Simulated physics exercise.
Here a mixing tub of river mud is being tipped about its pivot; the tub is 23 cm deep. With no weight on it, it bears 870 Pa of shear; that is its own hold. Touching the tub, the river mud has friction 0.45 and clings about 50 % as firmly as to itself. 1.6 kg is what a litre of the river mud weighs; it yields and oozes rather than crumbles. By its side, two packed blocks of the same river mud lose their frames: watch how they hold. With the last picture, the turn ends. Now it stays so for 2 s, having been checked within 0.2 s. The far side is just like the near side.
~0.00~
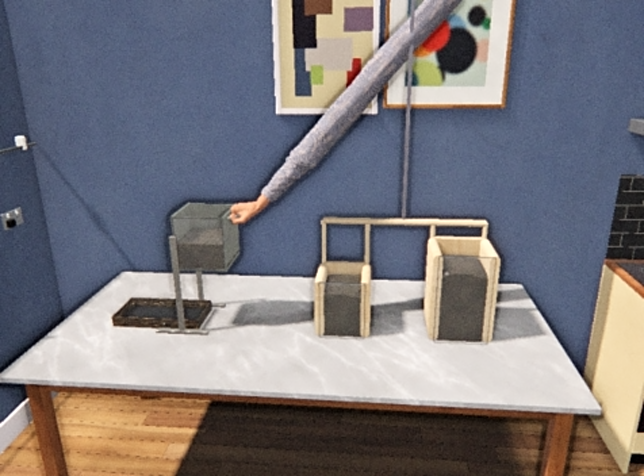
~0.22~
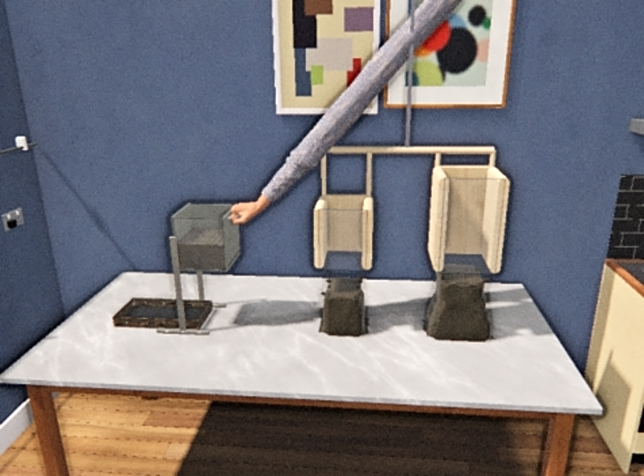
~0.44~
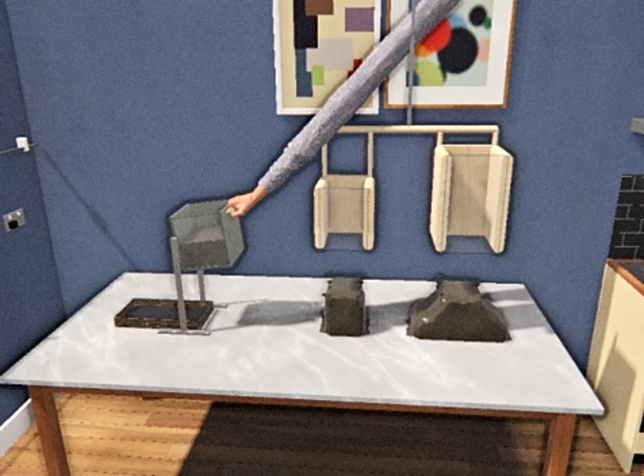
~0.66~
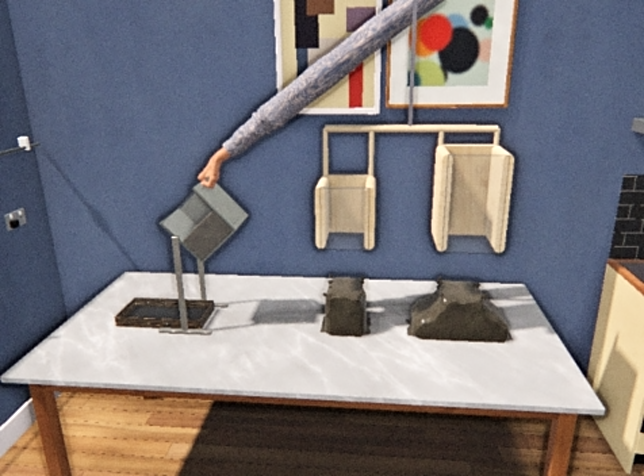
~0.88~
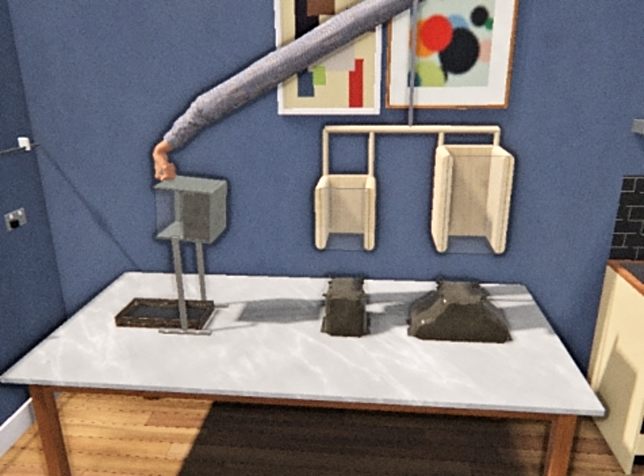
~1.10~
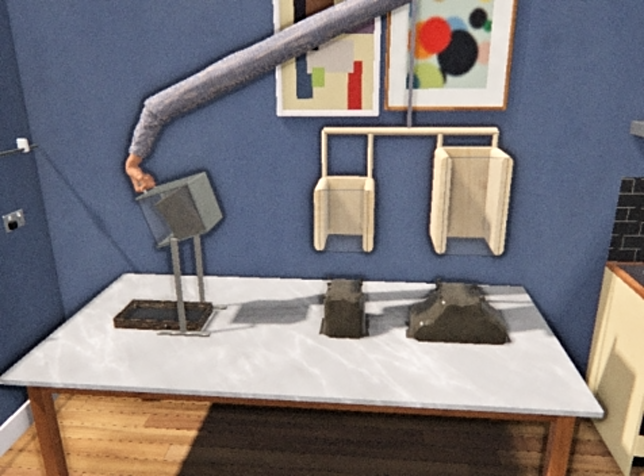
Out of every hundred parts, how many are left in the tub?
Some 0 in every hundred.
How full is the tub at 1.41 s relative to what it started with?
Near 45 in a hundred.
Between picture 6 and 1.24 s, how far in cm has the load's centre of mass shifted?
Displacement noted: Approx. 7 cm... about that.
After 1.24 s, the tub is at 108 degrees and holds 97 %.
After 1.41 s, the tub is at 108 degrees and holds 45 %.
After 1.58 s, the tub is at 108 degrees and holds 0 %.
After 1.75 s, the tub is at 108 degrees and holds 0 %.
After 3.10 s, the tub is at 108 degrees and holds 0 %.
